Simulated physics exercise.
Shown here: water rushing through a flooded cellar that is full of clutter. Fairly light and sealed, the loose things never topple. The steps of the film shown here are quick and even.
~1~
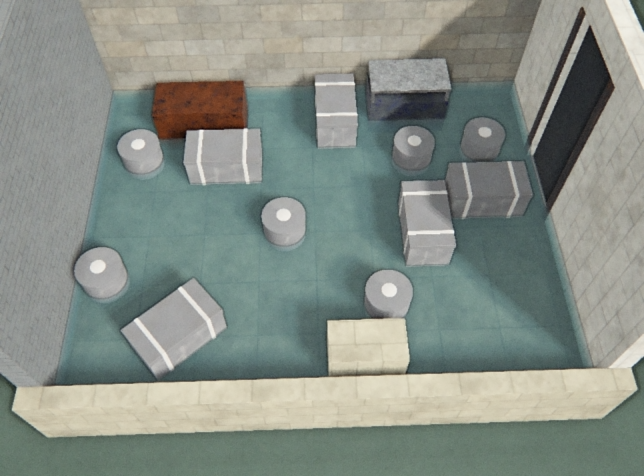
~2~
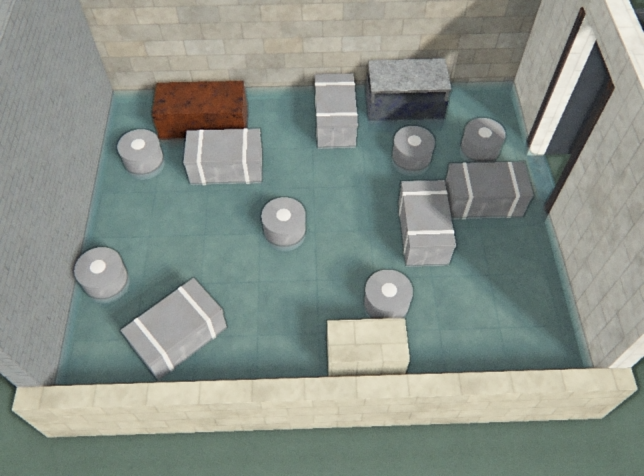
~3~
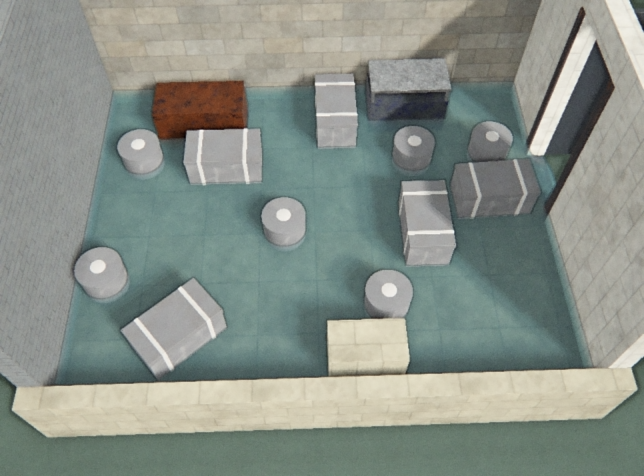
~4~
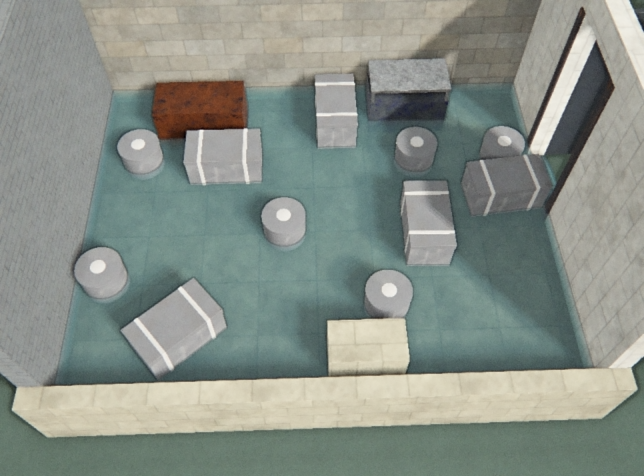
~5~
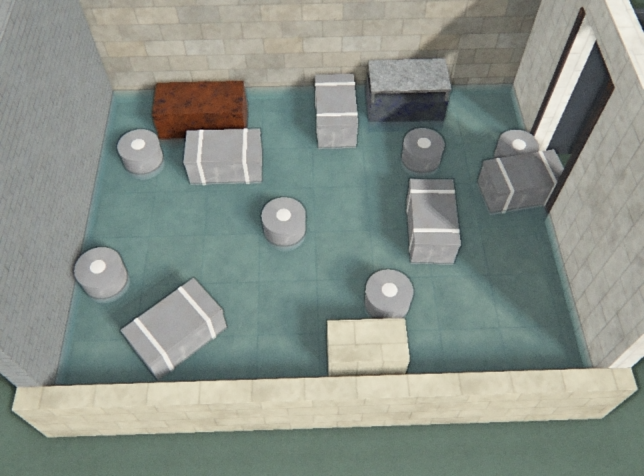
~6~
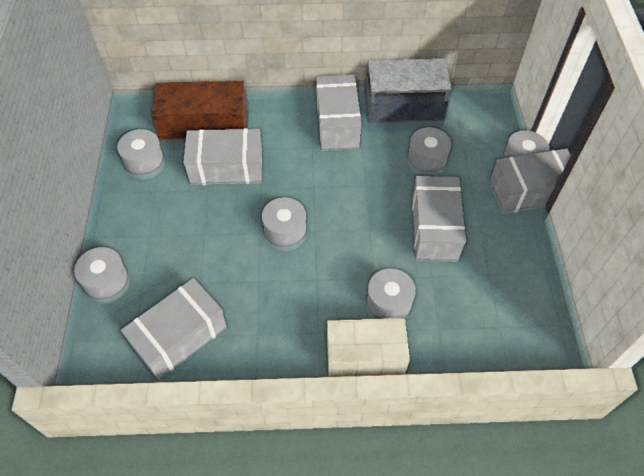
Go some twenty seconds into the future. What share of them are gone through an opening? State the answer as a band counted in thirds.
Answer: Not even a third.
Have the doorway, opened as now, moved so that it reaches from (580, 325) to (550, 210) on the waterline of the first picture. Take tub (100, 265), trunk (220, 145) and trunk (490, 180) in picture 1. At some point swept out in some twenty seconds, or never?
In the order given: Retained, retained, flushed out.
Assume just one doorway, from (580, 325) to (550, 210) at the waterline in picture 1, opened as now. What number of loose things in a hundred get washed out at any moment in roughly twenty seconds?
Estimate: Close to 50 per cent.
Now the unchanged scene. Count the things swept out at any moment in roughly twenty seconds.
You get 0.
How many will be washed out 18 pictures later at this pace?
The count is 0.
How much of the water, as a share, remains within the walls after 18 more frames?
It comes to about 84 parts in a hundred.
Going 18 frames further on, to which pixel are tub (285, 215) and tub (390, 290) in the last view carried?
(321, 210) and (435, 283), give or take.
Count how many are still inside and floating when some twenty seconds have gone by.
Number: 10.
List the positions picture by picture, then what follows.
The first picture shows a trunk at (490, 179), afloat; a tub at (485, 132), afloat; 0 of 11 have shifted.
The second picture shows a trunk at (491, 179) floats; a tub at (485, 133) floats; 0 of 11 have shifted.
The third picture shows a trunk at (498, 178), afloat, close to its start; a tub at (492, 136), afloat, close to its start; 2 of 11 have shifted.
The fourth picture shows a trunk at (510, 174), afloat, close to its start; a tub at (504, 141) floats, close to its start; 2 of 11 have shifted.
The fifth picture shows a trunk at (527, 171), afloat, a stride from its start; a tub at (519, 145) floats, a stride from its start; 4 of 11 have shifted.
The sixth picture shows a trunk at (540, 170) floats, a stride from its start; a tub at (529, 146), afloat, a stride from its start; 4 of 11 have shifted.
A moment on, 0 of 11 are out; 11 afloat.
Next, 0 of 11 are out; 10 afloat.
Later, 0 of 11 are out; 10 afloat.
In the end, 0 of 11 are out; 10 afloat.
